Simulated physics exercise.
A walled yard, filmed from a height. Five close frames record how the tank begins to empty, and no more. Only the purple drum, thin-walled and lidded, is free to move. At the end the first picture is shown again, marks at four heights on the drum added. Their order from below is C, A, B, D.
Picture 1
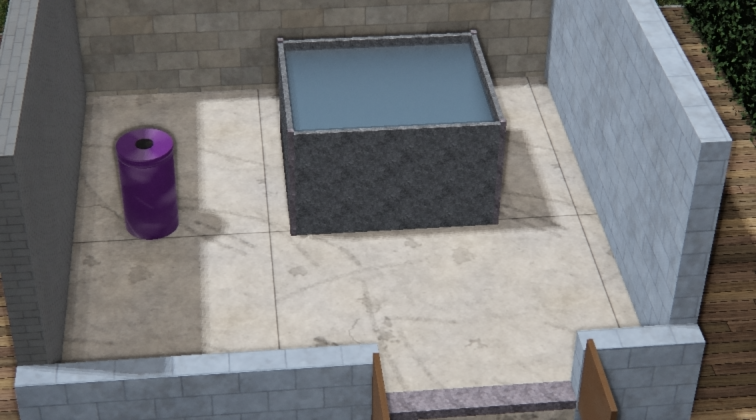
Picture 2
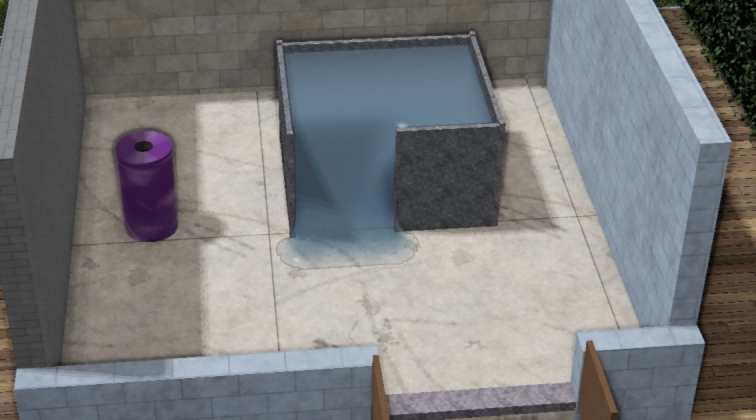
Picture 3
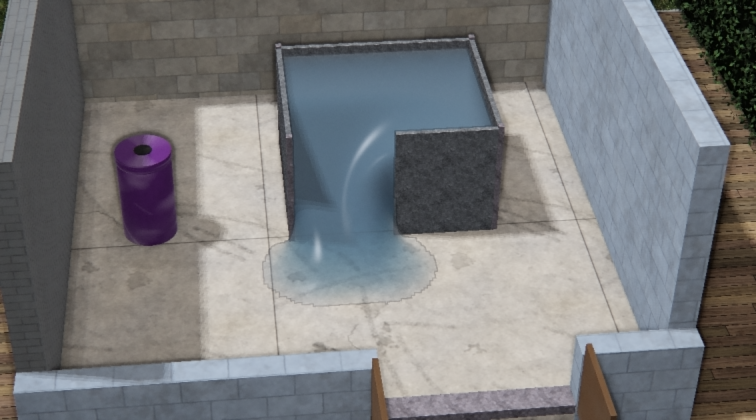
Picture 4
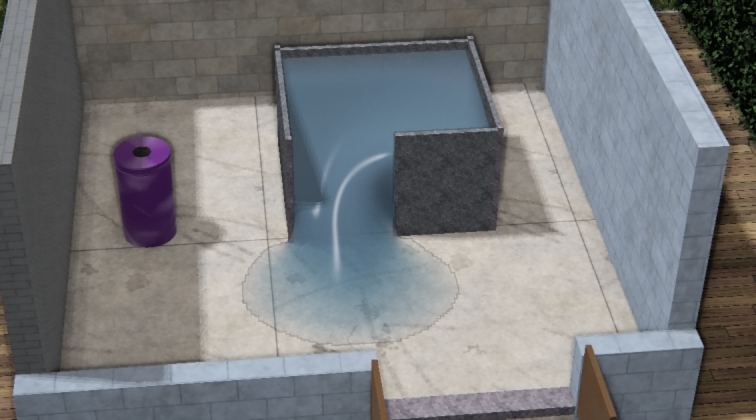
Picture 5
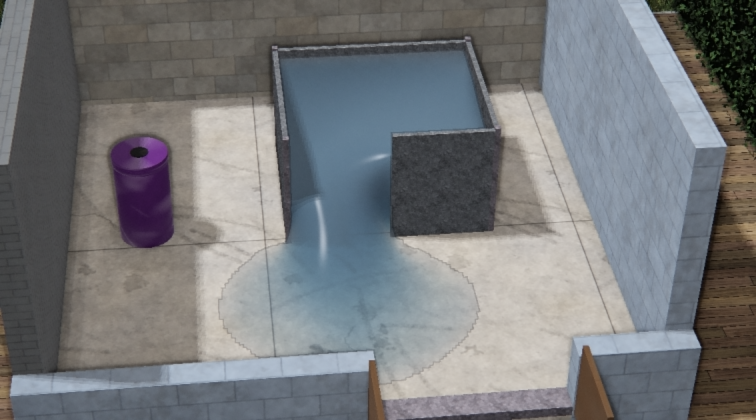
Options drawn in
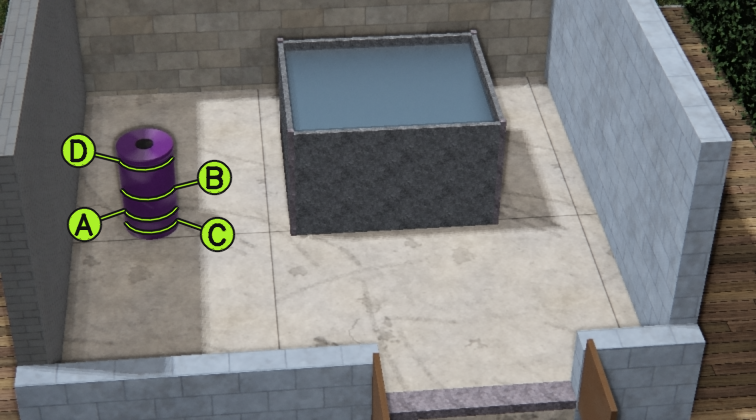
Water fills a dark, square stone tank in a pale, paved yard walled in grey block, seen from above. A purple drum stands to the left of the tank, and brown gates stand open at the front right. The left part of the tank's front opens and blue water pours out, spreading forward in a widening rounded sheet, while the drum stays in place and the camera drifts very slightly.
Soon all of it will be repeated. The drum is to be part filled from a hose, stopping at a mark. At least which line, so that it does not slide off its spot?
Level B just does it.
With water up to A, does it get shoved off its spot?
Yes, that goes wrong.
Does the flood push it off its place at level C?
Yes, that goes wrong.
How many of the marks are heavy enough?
Two.
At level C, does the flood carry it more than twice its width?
Yes, it does.
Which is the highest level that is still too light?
A it is.
On the marked copy, A at (150, 219); B at (148, 199); C at (151, 232); D at (145, 169); from the bottom up C, A, B, D.
For level A, it is pushed about its own width away.
For level B, it shifts by a finger or two and stays.
For level C, it is pushed about 7 times its own width away.
For level D, it does not move.
